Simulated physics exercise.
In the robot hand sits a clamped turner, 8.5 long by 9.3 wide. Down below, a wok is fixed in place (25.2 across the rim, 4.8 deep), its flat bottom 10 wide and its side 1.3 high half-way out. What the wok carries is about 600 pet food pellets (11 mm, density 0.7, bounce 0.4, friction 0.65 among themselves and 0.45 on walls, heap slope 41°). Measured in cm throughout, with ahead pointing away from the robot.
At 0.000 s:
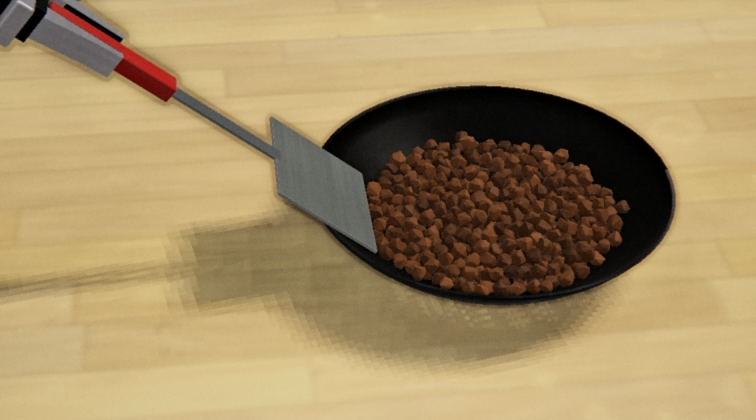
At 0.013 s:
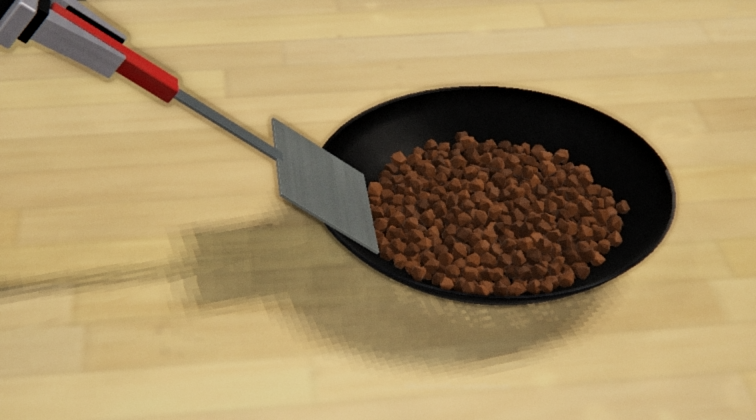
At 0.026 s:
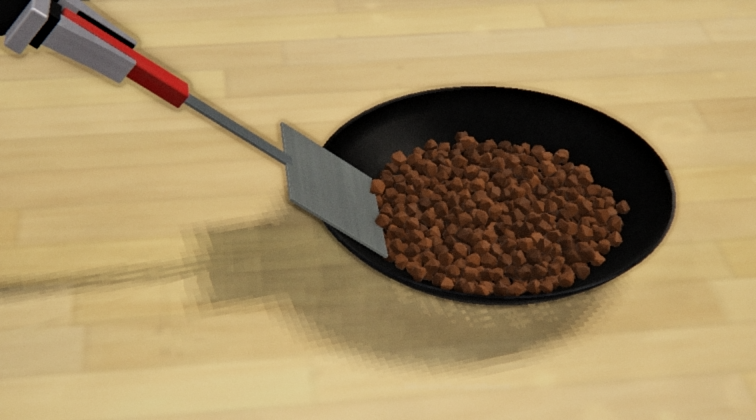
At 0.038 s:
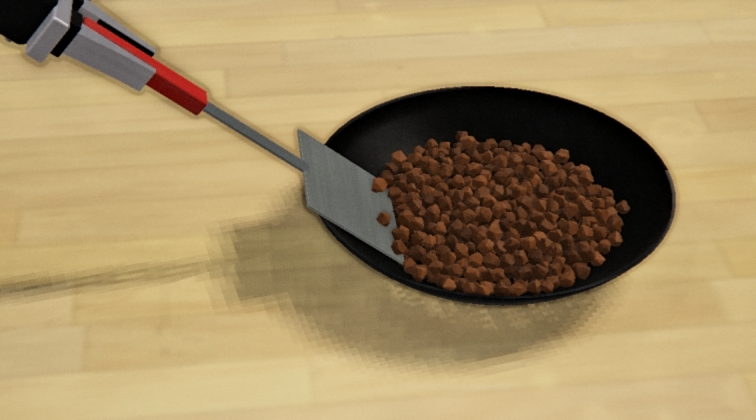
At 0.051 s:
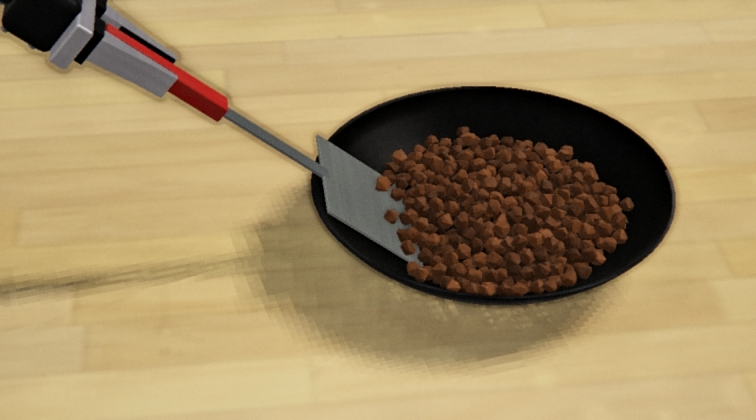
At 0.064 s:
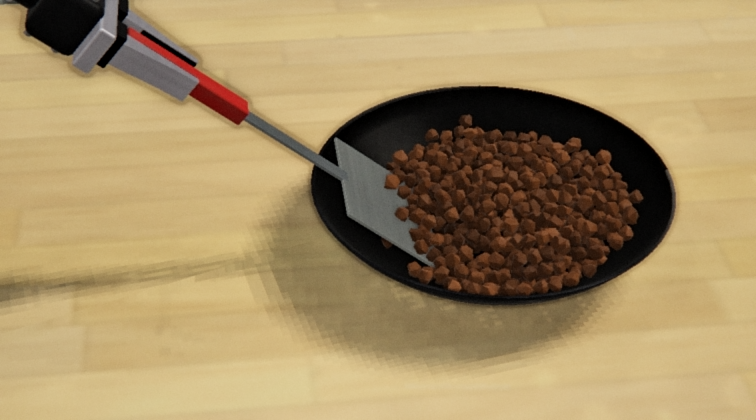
The video shows a robot gripper holding a turner with a red handle at the left of a black wok of brown pellets, then sliding its flat blade rightward into the heap, pushing the pellets slightly right.
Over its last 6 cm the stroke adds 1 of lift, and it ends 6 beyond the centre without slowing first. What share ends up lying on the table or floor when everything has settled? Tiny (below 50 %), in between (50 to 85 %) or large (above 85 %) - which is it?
Tiny, so below 50 %.
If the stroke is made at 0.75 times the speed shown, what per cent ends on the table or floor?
I'd put it at about 30 per cent.
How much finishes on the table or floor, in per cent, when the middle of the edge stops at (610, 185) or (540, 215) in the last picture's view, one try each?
Estimates, in order: 60 % and 10 %.
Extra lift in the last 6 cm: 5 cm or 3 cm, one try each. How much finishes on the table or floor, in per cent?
It works out to some 35 per cent for the first setting and some 40 per cent for the second.
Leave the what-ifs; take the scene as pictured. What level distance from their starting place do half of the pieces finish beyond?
Somewhere about 12 centimetres, I'd say.
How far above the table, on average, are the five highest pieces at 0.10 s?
I'd say close to 7 cm on average.
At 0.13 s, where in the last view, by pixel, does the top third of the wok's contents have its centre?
I'd say close to (571, 175).
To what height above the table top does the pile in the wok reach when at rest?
Height at rest: Roughly 6.5 cm.
After 0.10 s, sloping 40°, highest piece 7 above the table; 598 in the wok, 1 on the blade or in flight.
After 0.13 s, sloping 40°, highest piece 9 above the table; 590 in the wok, 9 on the blade or in flight.
After 0.34 s, sloping 40°, highest piece 7 above the table; 365 in the wok, 209 on the table or floor, 25 on the blade or in flight.
After 1.39 s, sloping 40°, highest piece 6 above the table; 360 in the wok, 239 on the table or floor.
In the end, 360 in the wok, 239 on the table or floor. That is 40 % on the table or floor.
